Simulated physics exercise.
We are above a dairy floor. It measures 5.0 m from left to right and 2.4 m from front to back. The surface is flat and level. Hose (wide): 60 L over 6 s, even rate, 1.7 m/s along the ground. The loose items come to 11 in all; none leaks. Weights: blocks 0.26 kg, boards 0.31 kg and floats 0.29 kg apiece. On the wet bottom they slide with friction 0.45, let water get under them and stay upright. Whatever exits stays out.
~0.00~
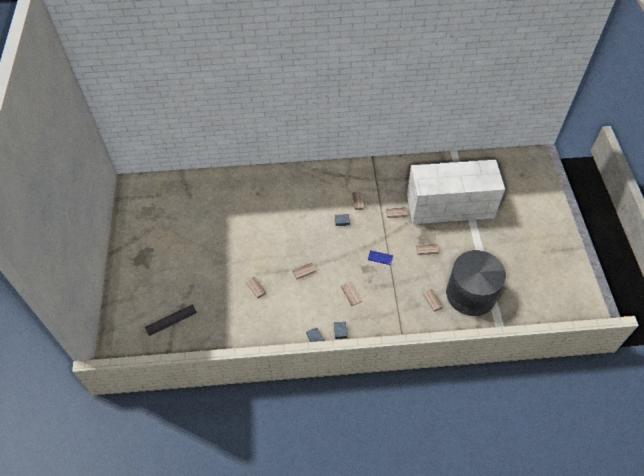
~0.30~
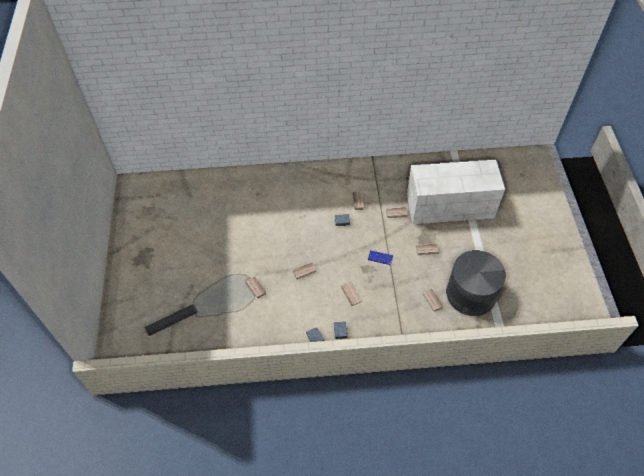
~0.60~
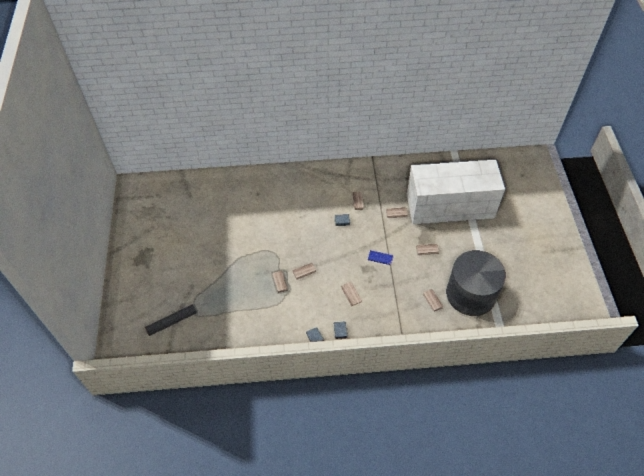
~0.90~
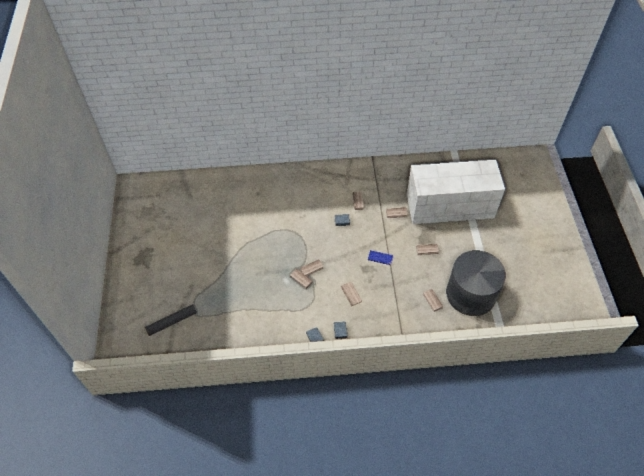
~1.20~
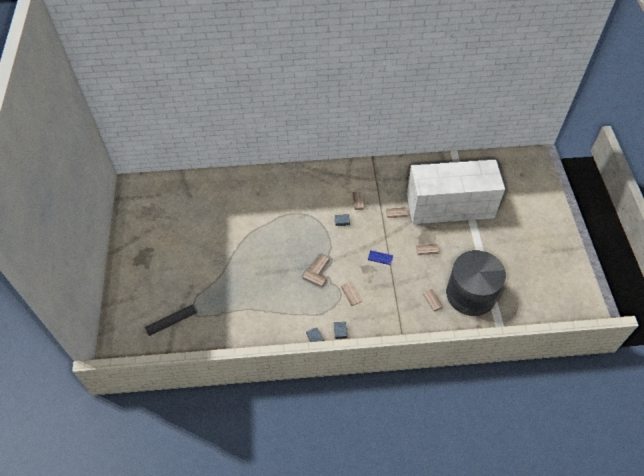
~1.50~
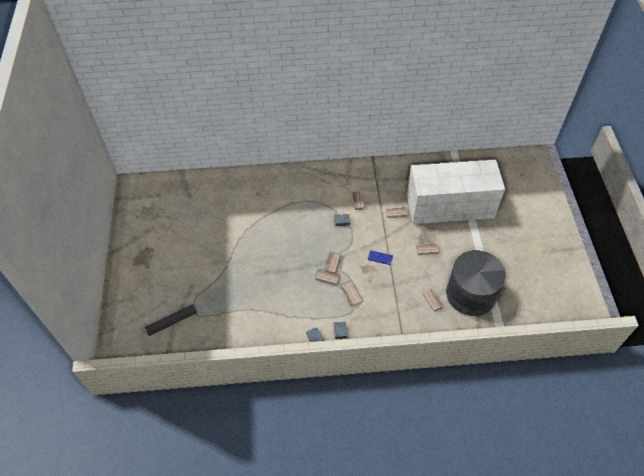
On a walled concrete floor, clear water spread rightward from a dark bar at the lower left, nudging a couple of small reddish boards along while the blue board, white block and dark drum stayed put.
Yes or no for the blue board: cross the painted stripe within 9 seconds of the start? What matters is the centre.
The blue board goes beyond it.
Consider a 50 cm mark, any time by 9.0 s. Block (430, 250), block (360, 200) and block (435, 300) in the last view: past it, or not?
Result by item: Goes farther; goes farther; stays closer.
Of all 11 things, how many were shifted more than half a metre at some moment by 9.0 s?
By my tally, 8.
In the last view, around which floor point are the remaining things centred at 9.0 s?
The centre sits near (443, 251).
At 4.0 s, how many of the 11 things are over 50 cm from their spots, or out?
At that time I count 2.
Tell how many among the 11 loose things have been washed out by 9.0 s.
Tally: 0.
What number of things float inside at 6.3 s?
Count at that moment: 4.
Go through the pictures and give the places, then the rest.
In the first frame, the blue board at (381, 257), on the bottom; water covers 0.0 m2; 0 of 11 have shifted.
In the second frame, the blue board at (381, 257) rests on the ground; water covers 0.2 m2; 0 of 11 have shifted.
In the third frame, the blue board at (381, 257), on the bottom; water covers 0.4 m2; 1 of 11 have shifted.
In the fourth frame, the blue board at (381, 257), on the bottom; water covers 0.7 m2; 2 of 11 have shifted.
In the fifth frame, the blue board at (381, 257), on the bottom; water covers 1.0 m2; 2 of 11 have shifted.
In the sixth frame, the blue board at (381, 257), on the bottom; 1.3 m2 under water; 2 of 11 have shifted.
After 2.1 s the blue board is near (381, 257), 0.0 m from its start, aground; 0 of 11 are over the mark; 1 afloat.
After 4.0 s the blue board is near (403, 242), 0.3 m from its start, afloat; 0 of 11 are over the mark; 2 afloat.
After 6.3 s the blue board is near (472, 229), 1.1 m from its start, aground; 0 of 11 are over the mark; 4 afloat.
After 9.0 s the blue board is near (516, 220), 1.5 m from its start, aground; 4 of 11 are over the mark; 1 afloat.
